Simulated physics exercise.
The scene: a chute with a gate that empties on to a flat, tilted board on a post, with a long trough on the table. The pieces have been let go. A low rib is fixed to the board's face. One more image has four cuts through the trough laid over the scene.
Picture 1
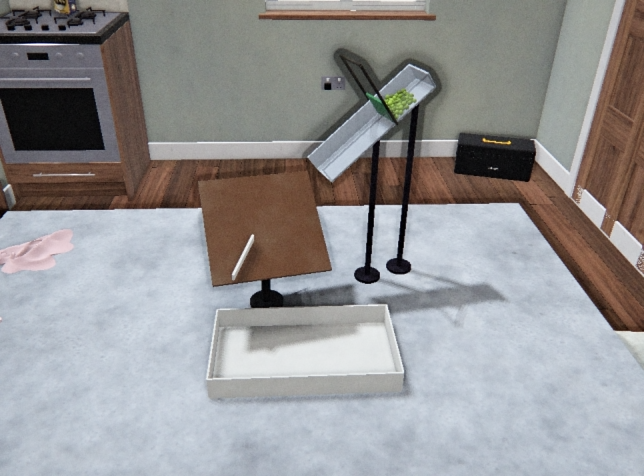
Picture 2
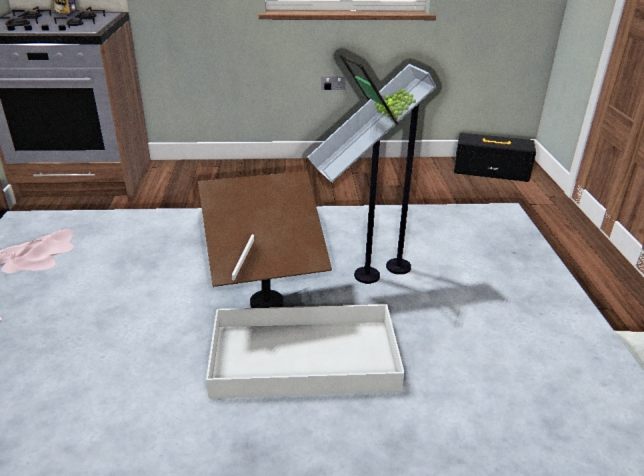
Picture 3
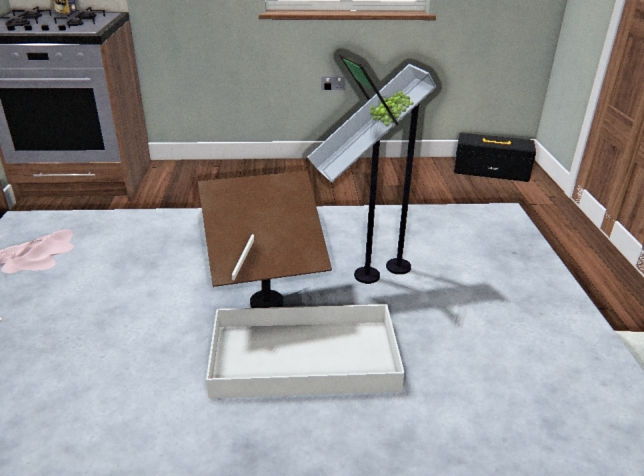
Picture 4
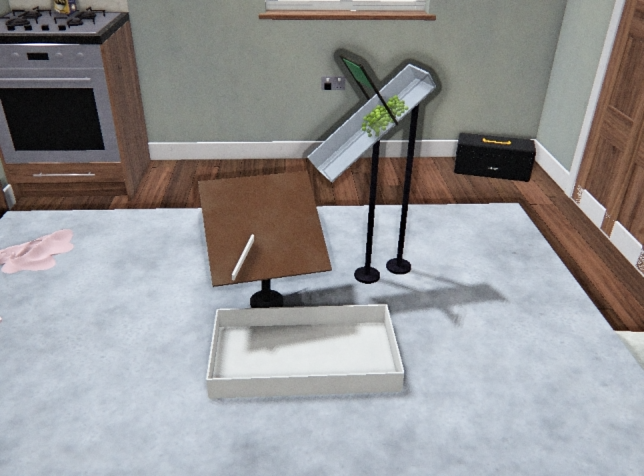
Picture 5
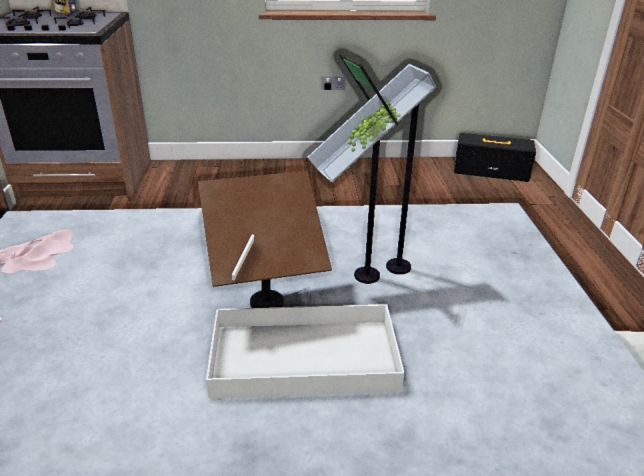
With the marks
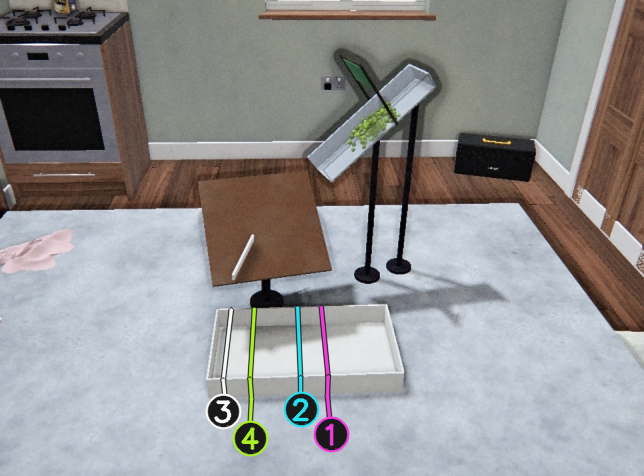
At first, small green pieces sit bunched near the upper end of a sloping chute, above a tilted brown board and an empty white trough on the table. A dark-edged gate swings up, then the pieces slide down and left along the chute, spreading out, while the board and trough stay still.
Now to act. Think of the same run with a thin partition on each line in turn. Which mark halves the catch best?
Best: 4.
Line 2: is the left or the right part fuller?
More lands on the left.
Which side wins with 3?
Right.
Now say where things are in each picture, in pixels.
The first frame shows load behind the gate (395, 103), dried peas; lip of the chute (324, 175), sloping fairly steeply.
The second frame shows middle of the board (263, 224), tilted fairly steeply; middle of its low edge (274, 278); of its high edge (254, 176).
The third frame shows front corners of the trough (207, 379) and (403, 372), empty; front of the load (375, 118).
The fourth frame shows middle of the load (383, 114); its front (370, 135), roughly a third of the way to the lip; rib from (253, 235) to (233, 275).
The fifth frame shows middle of the load (371, 124); its front (353, 150), roughly half of the way to the lip.
On the marked copy, line 1 crosses the front rim at (328, 375); line 2 crosses the front rim at (300, 376); line 3 crosses the front rim at (223, 379); line 4 crosses the front rim at (250, 378).
With 1, of what is caught, every piece on the left of the divider, not one piece on the right.
With 2, of what is caught, almost all on the left of the divider, about a tenth on the right.
With 3, of what is caught, about a tenth on the left of the divider, almost all on the right.
With 4, of what is caught, roughly half on the left of the divider, roughly half on the right.
